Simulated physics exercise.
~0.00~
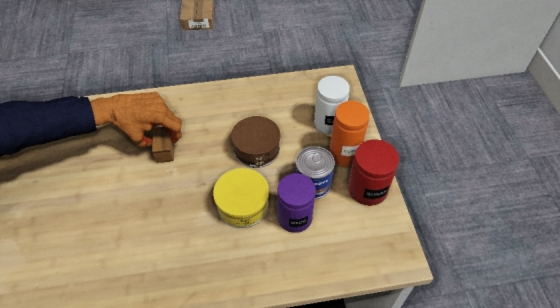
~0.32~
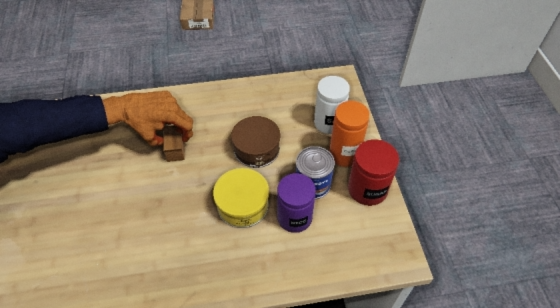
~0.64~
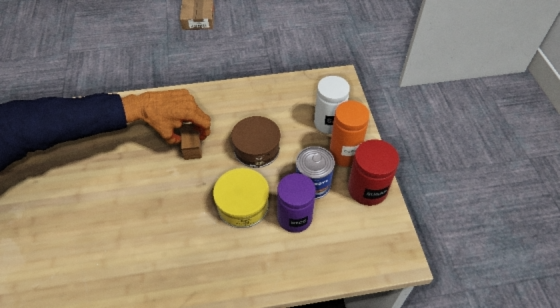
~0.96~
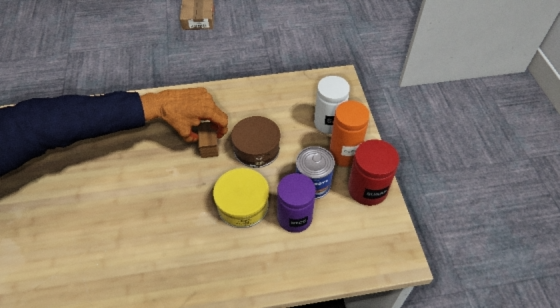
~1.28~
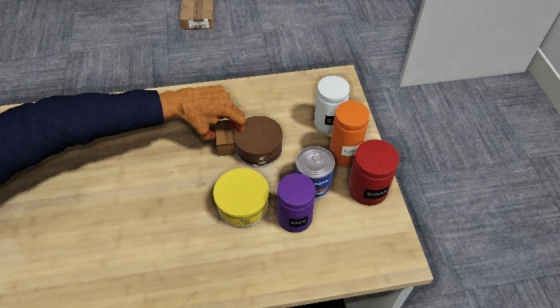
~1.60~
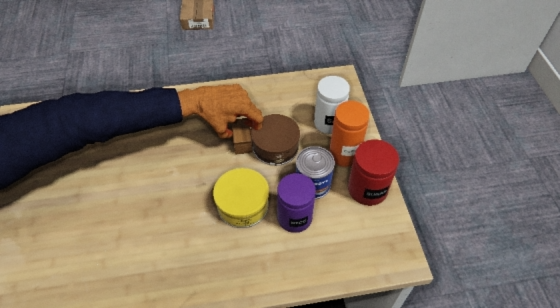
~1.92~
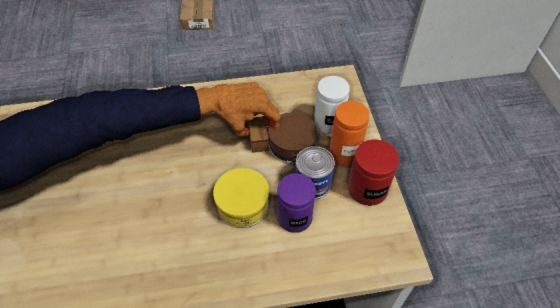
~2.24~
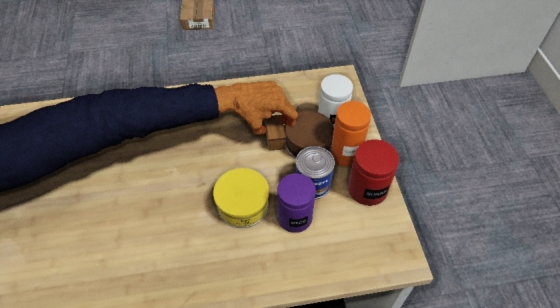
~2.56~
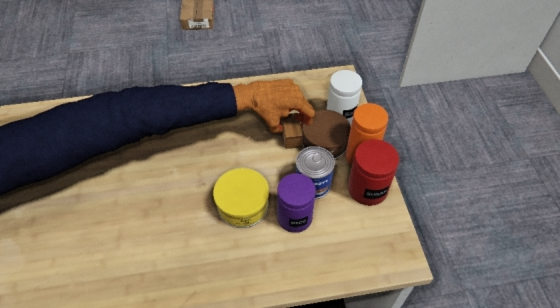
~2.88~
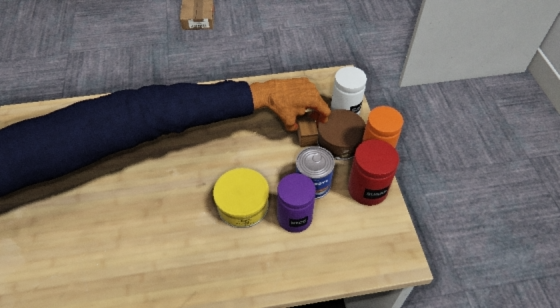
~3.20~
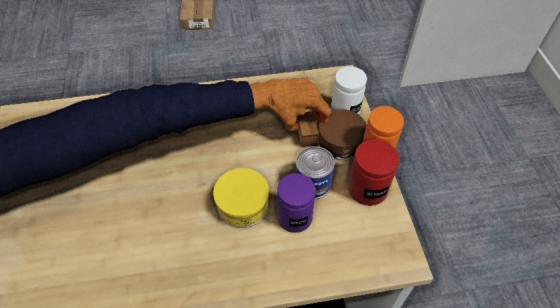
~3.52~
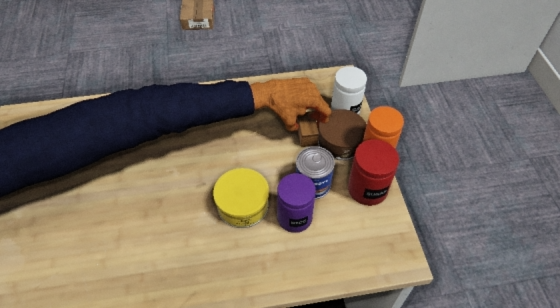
A gloved hand slid a small wooden block rightward across a table into a brown tub, pushing it against the orange and white jars, which shifted toward the edge before everything stopped, all seven containers still standing on the tabletop.
